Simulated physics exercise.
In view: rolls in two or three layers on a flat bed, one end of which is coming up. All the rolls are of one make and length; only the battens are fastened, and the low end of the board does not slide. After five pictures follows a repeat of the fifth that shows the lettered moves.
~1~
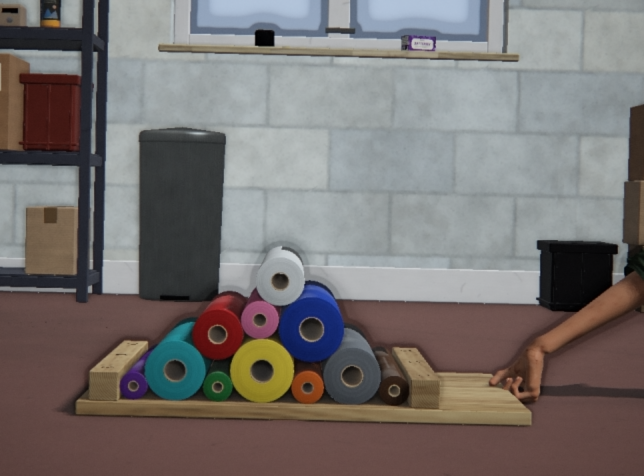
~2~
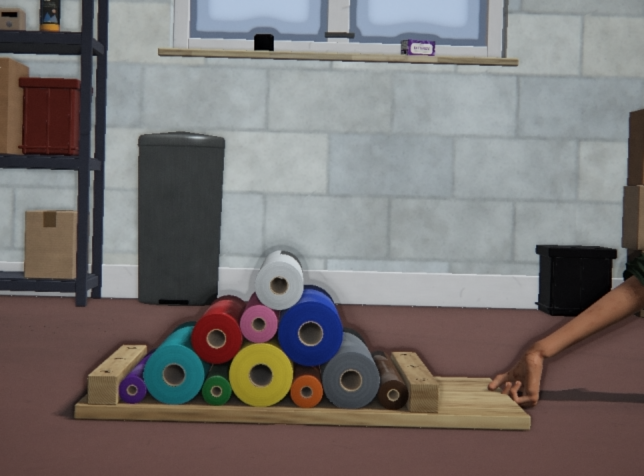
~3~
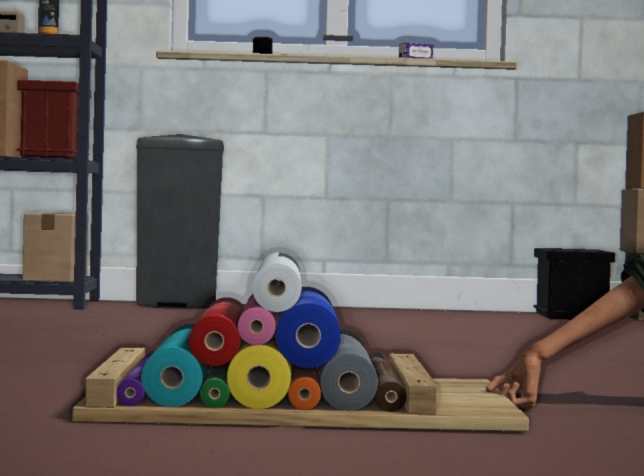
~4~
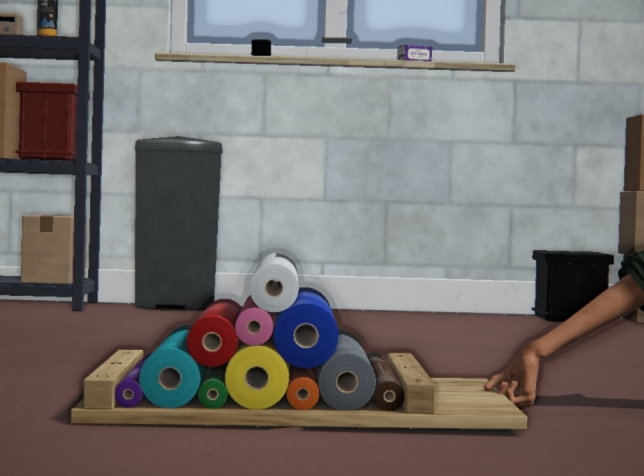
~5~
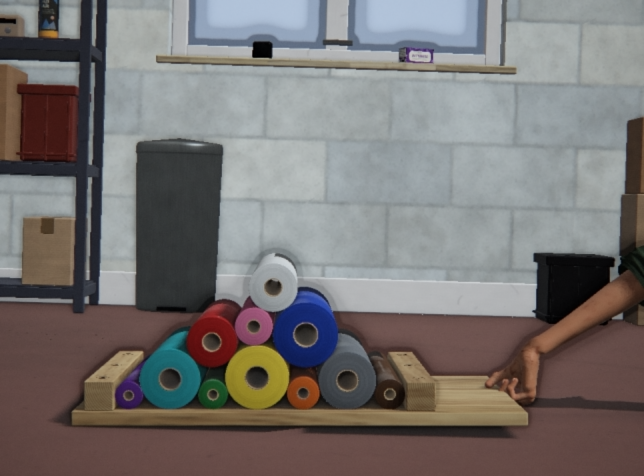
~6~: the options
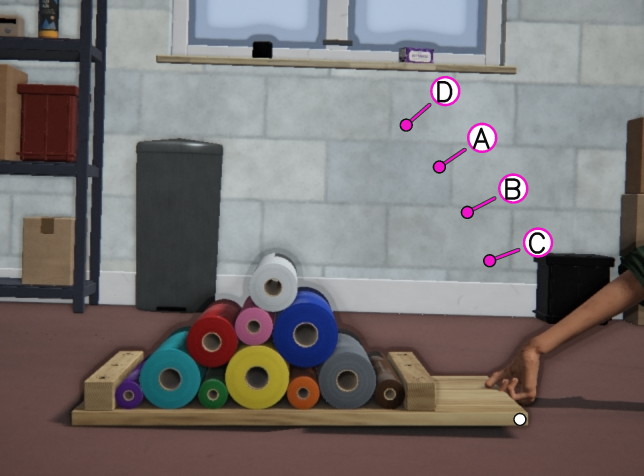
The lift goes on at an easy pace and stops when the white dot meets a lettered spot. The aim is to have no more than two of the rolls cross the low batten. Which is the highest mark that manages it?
Stop at D.
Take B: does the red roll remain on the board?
Yes, with B.
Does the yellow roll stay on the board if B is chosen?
Yes.
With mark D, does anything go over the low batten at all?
At D: Yes.
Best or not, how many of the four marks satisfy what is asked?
The number is four.
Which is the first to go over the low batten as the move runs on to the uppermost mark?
First is the white one.
On the marked copy, A at (439, 167); B at (467, 213); C at (490, 261); D at (406, 125); the white dot at (520, 419).
Following D. Soon after the start, board at 22°.
Later, board at 42°.
In the end, board at 43°, one over the low batten (white).
As for the rest, A one over the low batten (white); B one over the low batten (white); C none over the low batten.
